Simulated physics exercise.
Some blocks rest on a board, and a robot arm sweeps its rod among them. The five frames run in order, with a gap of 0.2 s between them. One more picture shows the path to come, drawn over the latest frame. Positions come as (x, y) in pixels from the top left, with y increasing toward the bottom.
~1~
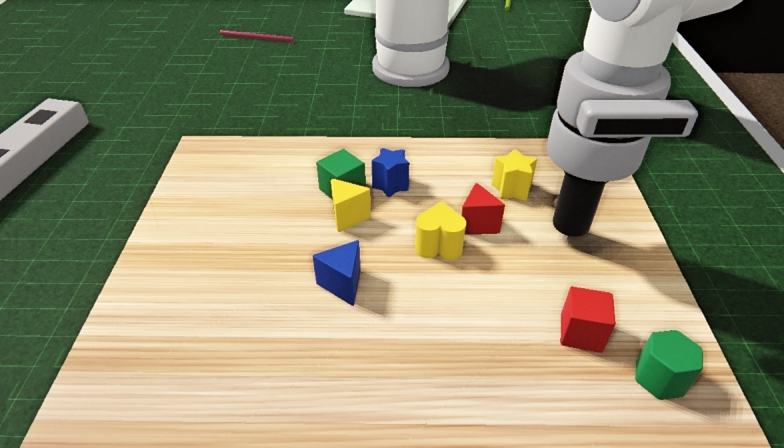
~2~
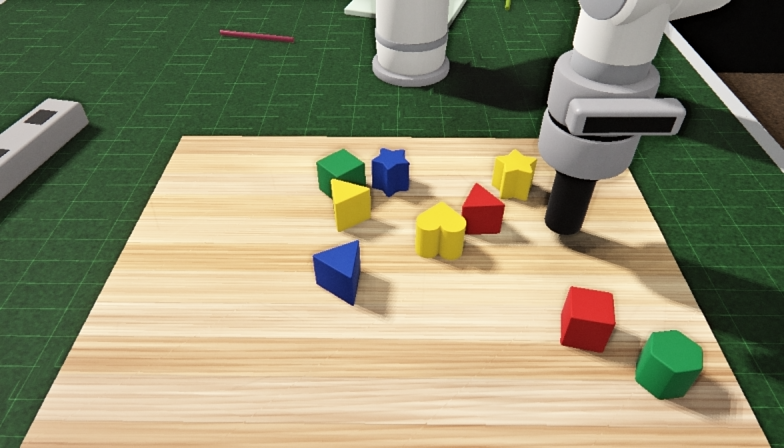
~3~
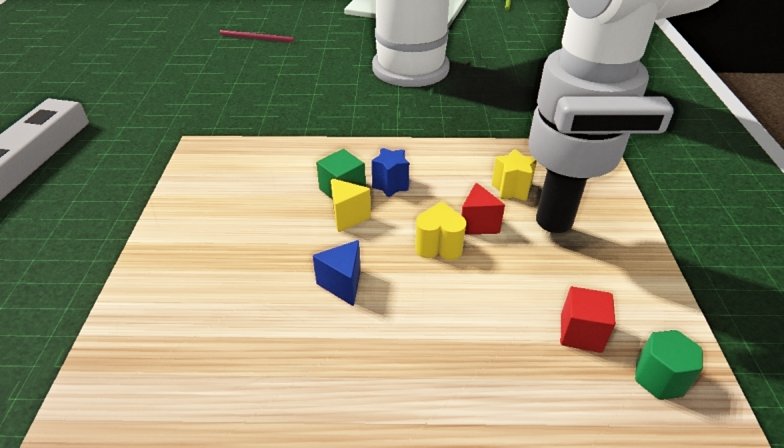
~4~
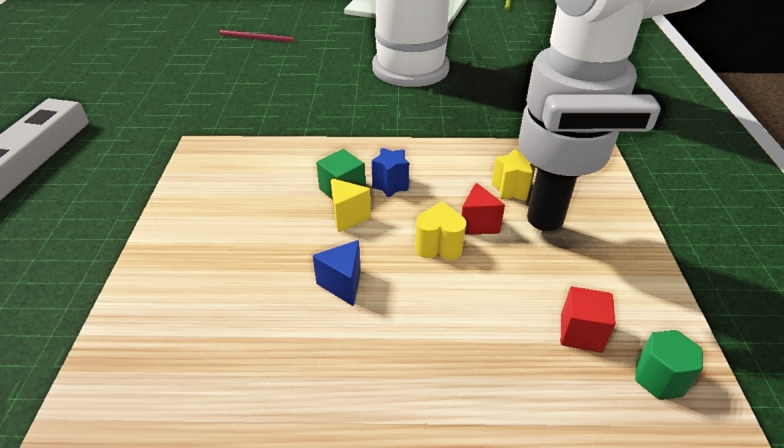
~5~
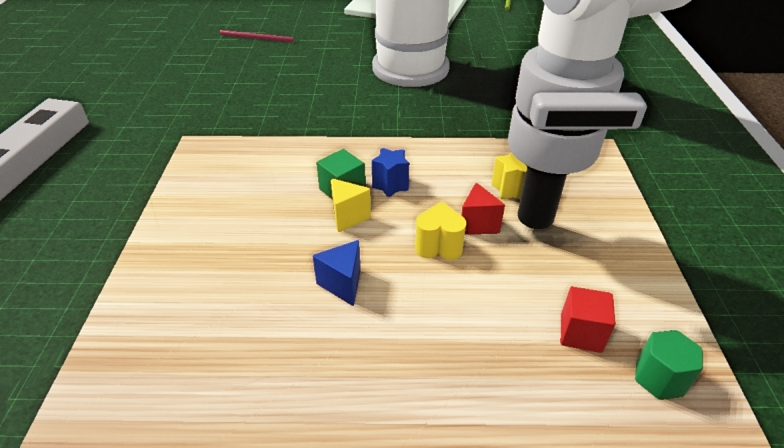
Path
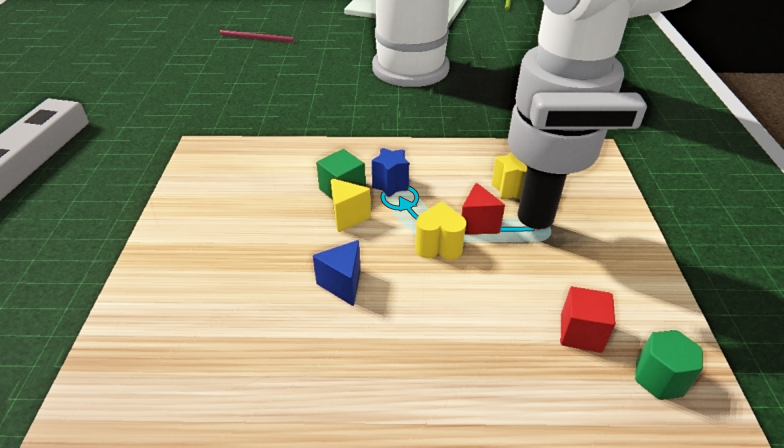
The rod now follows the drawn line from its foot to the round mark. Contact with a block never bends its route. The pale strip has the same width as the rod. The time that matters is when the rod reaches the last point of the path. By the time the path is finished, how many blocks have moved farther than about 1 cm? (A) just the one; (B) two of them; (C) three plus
C: Three plus.
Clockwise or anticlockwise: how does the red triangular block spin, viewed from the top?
Clockwise, from overhead.
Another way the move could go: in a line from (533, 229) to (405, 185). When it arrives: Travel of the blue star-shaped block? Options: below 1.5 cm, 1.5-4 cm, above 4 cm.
Its displacement is between 1.5 and 4 cm.
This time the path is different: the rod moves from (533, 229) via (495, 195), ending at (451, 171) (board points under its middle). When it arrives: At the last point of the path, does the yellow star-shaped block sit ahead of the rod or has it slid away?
When the path ends, it will lie beside or behind the rod.
The drawn path runs from (533, 229) over (480, 229) and (429, 225) to (400, 197).
What follows on the original path. One third of the way, rod at (481, 219); red triangular block at (452, 194), turned 50° clockwise.
Two thirds of the way, rod at (429, 214); yellow heart at (427, 222), turned 30° anticlockwise; red triangular block at (403, 185), turned 65° clockwise.
At the end, rod at (400, 187); green square piece at (336, 161); blue star-shaped block at (384, 149), turned 45° clockwise; yellow heart at (427, 222), turned 30° anticlockwise; red triangular block at (370, 169), turned 30° clockwise; yellow star-shaped block not moved.
